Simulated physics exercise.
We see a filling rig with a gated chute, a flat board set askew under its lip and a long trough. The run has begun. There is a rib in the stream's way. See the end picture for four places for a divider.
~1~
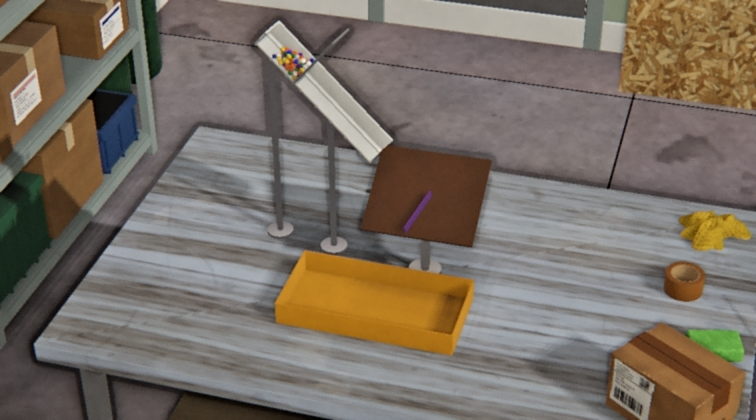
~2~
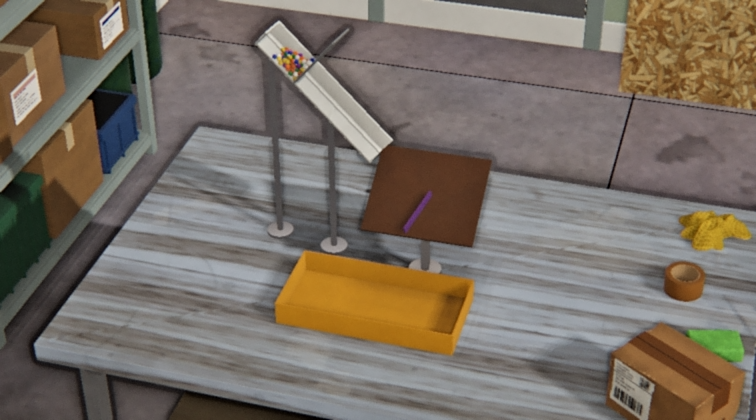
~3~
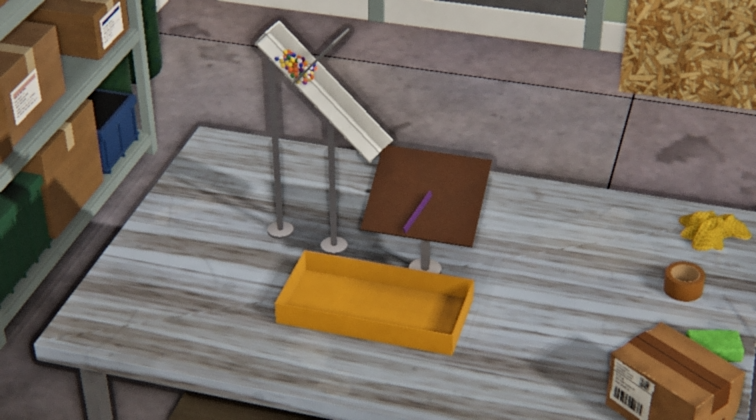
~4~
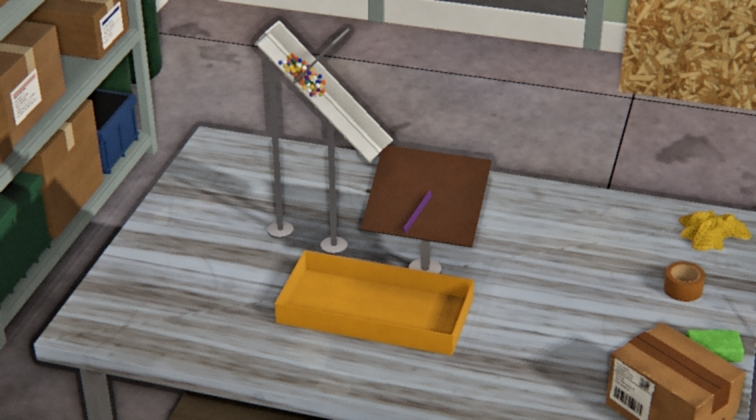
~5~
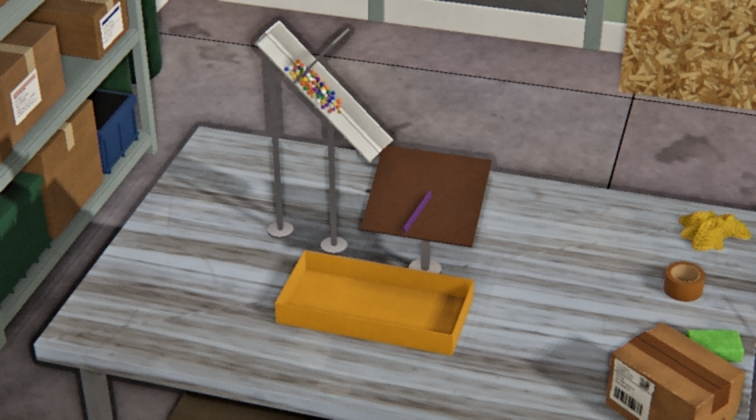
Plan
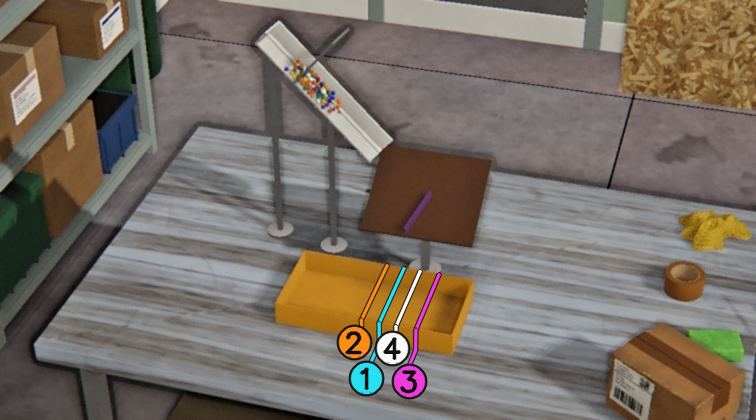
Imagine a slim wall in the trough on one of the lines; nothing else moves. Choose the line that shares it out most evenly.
2.
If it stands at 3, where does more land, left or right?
The left side.
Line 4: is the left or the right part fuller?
The left side.
On the marked copy, line 1 crosses the front rim at (379, 322); line 2 crosses the front rim at (361, 319); line 3 crosses the front rim at (416, 329); line 4 crosses the front rim at (396, 325).
For line 1, of what is caught, almost all on the left of the divider, about a tenth on the right.
For line 2, of what is caught, roughly a third on the left of the divider, roughly two thirds on the right.
For line 3, of what is caught, almost all on the left of the divider, just a few on the right.
For line 4, of what is caught, almost all on the left of the divider, just a few on the right.
